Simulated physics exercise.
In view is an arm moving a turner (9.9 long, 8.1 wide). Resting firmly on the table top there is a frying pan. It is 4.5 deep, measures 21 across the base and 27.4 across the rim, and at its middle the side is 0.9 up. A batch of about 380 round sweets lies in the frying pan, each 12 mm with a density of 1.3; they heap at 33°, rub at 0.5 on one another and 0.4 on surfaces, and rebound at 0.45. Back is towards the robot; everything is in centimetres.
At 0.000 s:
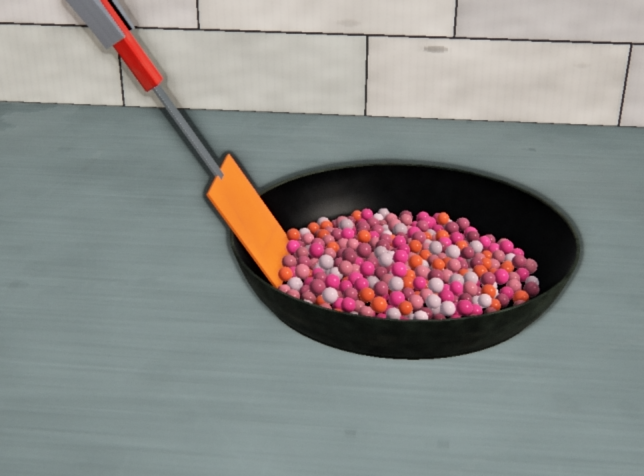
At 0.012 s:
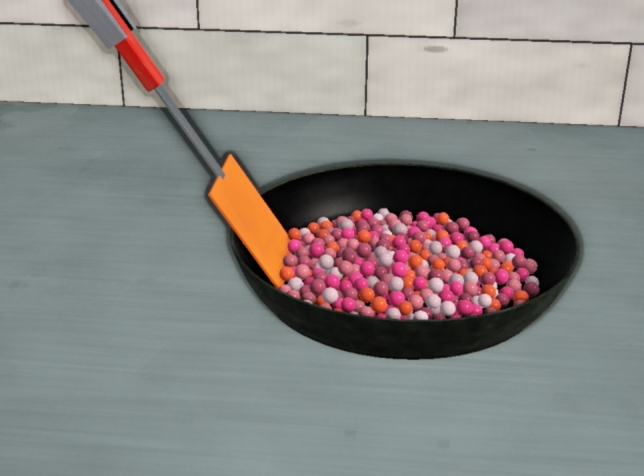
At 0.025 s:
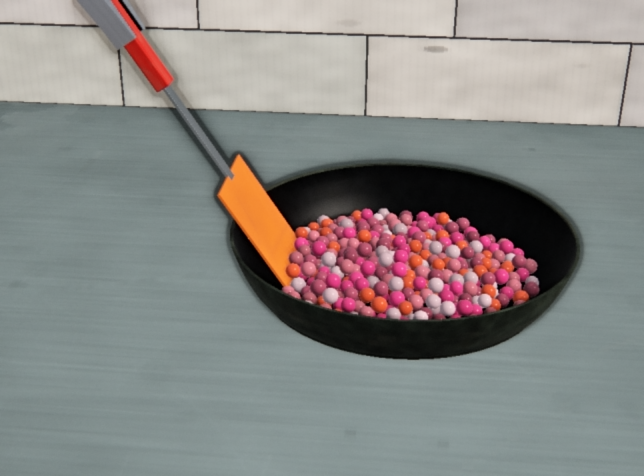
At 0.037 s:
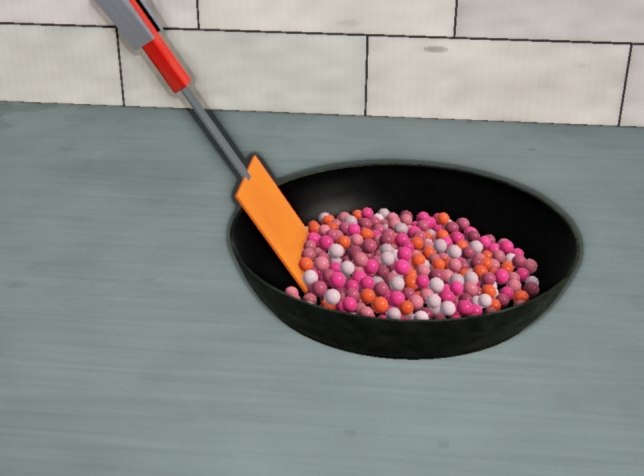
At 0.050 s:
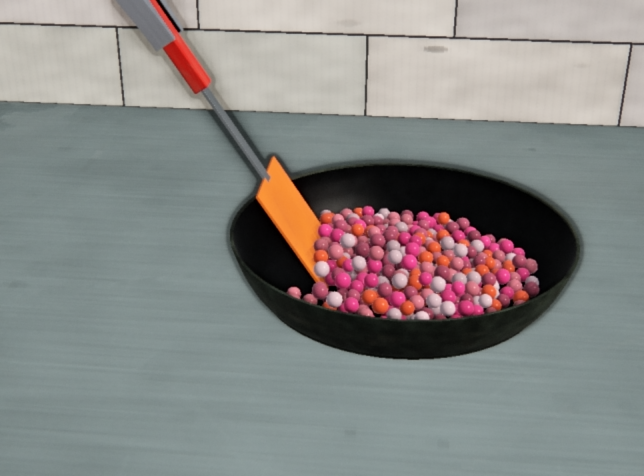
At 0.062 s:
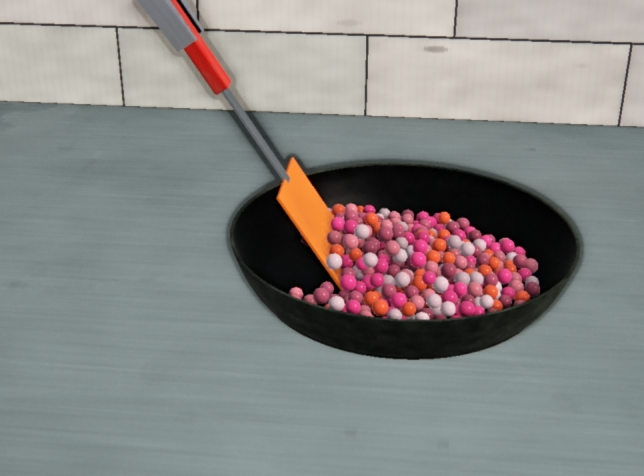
An orange turner with a red and grey handle rests at the left side of a black frying pan, then slides right, pushing the nearby pink, orange and white balls inward and leaving a few behind near the rim.
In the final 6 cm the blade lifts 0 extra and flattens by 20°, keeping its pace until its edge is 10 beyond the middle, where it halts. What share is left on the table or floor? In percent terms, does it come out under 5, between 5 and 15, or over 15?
It comes out between 5 and 15 %.
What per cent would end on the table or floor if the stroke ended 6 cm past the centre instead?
My guess would be around 0 per cent.
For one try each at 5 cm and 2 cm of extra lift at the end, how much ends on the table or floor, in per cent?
Try one gives about 20 in a hundred, try two about 20 in a hundred.
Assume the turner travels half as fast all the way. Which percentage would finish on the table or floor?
About 5 per cent.
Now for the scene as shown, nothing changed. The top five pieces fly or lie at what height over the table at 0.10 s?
About 7 cm.
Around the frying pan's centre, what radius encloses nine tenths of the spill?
35 cm.
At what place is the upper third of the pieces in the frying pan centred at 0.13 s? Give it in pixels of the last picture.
Centre: Approx. (459, 244) in the last view.
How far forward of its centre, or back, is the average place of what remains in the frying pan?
Roughly 5.0 centimetres ahead.
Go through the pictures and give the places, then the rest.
The first frame shows turner top edge at (218, 173), sloping 57°; upper third of the load around (397, 260), from x 285 to 530, top at y 215; 377 in the frying pan.
The second frame shows turner top edge at (220, 173), sloping 57°; upper third of the load around (397, 260), from x 285 to 530, top at y 215.
The third frame shows turner top edge at (228, 174), sloping 57°; upper third of the load around (395, 260), from x 290 to 530, top at y 215.
The fourth frame shows turner top edge at (245, 175), sloping 57°; upper third of the load around (391, 257), from x 285 to 530, top at y 215.
The fifth frame shows turner top edge at (265, 176), sloping 57°; upper third of the load around (390, 254), from x 285 to 530, top at y 215.
The sixth frame shows turner top edge at (285, 177), sloping 57°; upper third of the load around (392, 252), from x 290 to 530, top at y 210; 377 in the frying pan.
By 0.10 s, sloping 57°, highest piece 7 above the table; 377 in the frying pan.
By 0.13 s, sloping 53°, highest piece 8 above the table; 377 in the frying pan.
By 0.35 s, sloping 37°, highest piece 8 above the table; 343 in the frying pan, 26 on the table or floor, 8 on the blade or in flight.
By 1.40 s, sloping 37°, highest piece 6 above the table; 341 in the frying pan, 36 on the table or floor.
Final count, 341 in the frying pan, 36 on the table or floor. That is 10 % on the table or floor.
